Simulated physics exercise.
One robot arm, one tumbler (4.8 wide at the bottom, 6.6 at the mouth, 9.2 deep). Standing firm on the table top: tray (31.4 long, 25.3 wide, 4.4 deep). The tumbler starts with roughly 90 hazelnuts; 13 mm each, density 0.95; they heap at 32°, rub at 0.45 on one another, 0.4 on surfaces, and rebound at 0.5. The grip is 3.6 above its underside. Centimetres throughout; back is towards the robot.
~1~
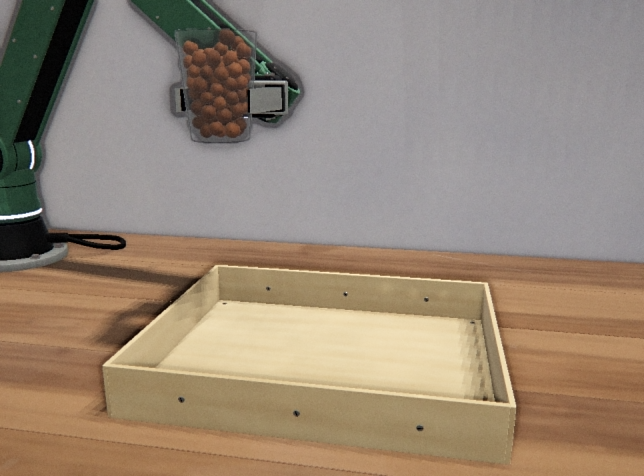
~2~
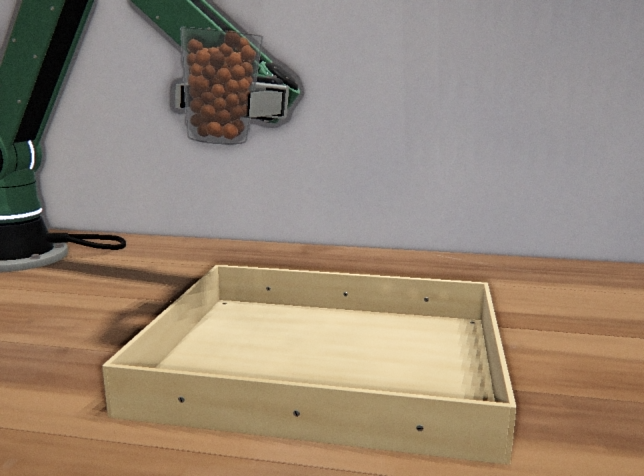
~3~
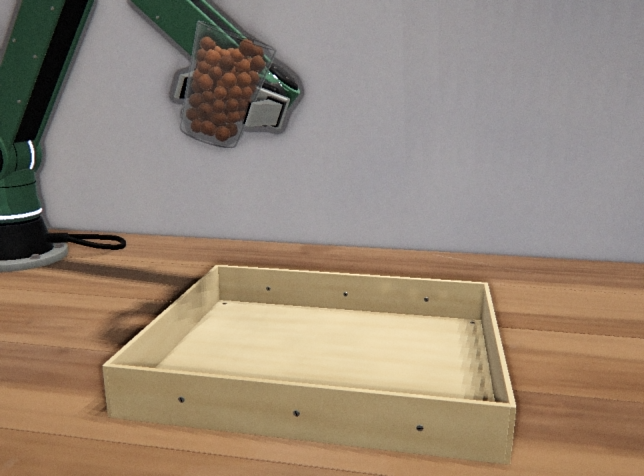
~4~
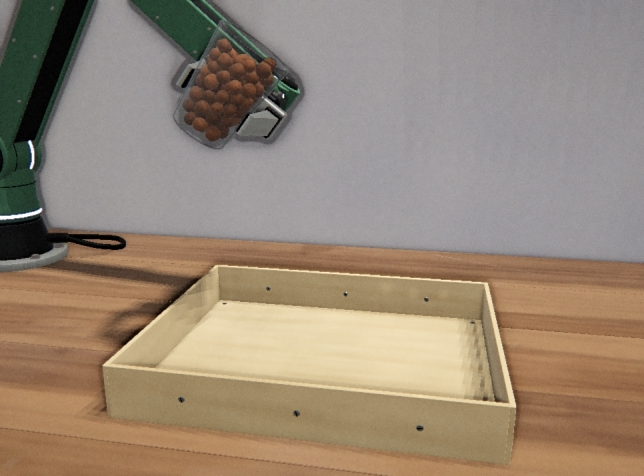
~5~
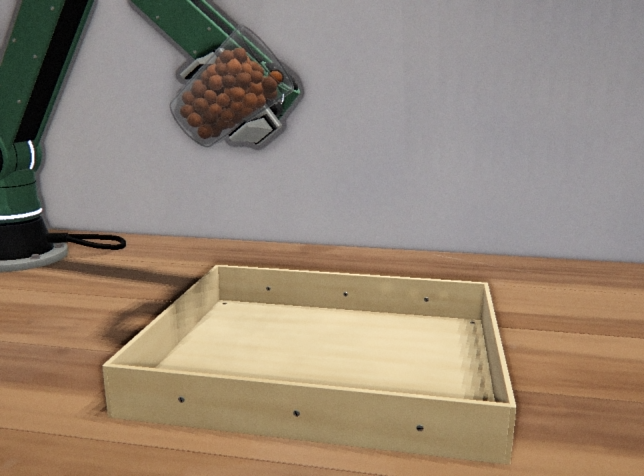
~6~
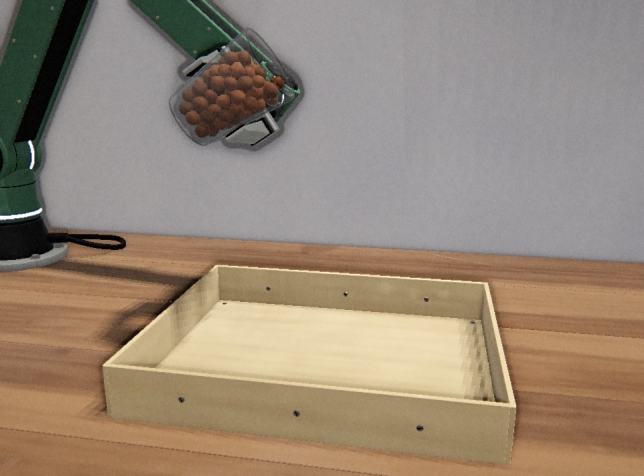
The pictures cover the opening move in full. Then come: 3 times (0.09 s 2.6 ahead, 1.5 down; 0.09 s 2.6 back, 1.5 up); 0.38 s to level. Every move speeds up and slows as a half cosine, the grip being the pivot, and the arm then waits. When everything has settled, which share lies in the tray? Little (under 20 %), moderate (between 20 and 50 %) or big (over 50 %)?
Share in the tray: Little (under 20 %).
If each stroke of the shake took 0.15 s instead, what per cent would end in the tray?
It would be near 0 per cent.
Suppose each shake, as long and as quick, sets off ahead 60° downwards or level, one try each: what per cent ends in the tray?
About 5 and 30 per cent.
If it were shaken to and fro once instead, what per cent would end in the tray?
Then about 5 per cent.
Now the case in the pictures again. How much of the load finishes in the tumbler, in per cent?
About 90 per cent.
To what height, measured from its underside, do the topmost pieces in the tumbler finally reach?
Roughly 9.0 cm.
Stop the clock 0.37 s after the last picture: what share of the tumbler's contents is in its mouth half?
About 50 per cent.
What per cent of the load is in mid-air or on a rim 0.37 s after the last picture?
About 2 per cent.
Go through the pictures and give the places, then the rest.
Tumbler middle at (219, 89), level; upper third of the load around (220, 60), from x 190 to 245, top at y 35; 86 in the tumbler, in the first frame.
Tumbler middle at (220, 89), tilted 5° forward; upper third of the load around (220, 60), from x 195 to 250, top at y 40, in the second frame.
Tumbler middle at (222, 89), tilted 20° forward; upper third of the load around (228, 64), from x 195 to 260, top at y 45, in the third frame.
Tumbler middle at (225, 91), tilted 37° forward; upper third of the load around (231, 67), from x 190 to 270, top at y 45, in the fourth frame.
Tumbler middle at (227, 93), tilted 52° forward; upper third of the load around (236, 72), from x 185 to 275, top at y 55, in the fifth frame.
Tumbler middle at (228, 94), tilted 57° forward; upper third of the load around (237, 74), from x 185 to 275, top at y 60; 86 in the tumbler, in the sixth frame.
Then, 0.37 s later, tilted 57° forward, highest piece 29 above the table; 83 in the tumbler, 1 in the tray, 2 in flight or on a rim.
Then, 0.74 s later, tilted 27° forward, highest piece 29 above the table; 77 in the tumbler, 9 in the tray.
Then, 1.12 s later, level, highest piece 30 above the table; 77 in the tumbler, 9 in the tray.
Then, 2.17 s later, level, highest piece 30 above the table; 77 in the tumbler, 9 in the tray.
At rest, 77 in the tumbler, 9 in the tray. That is 10 % in the tray.
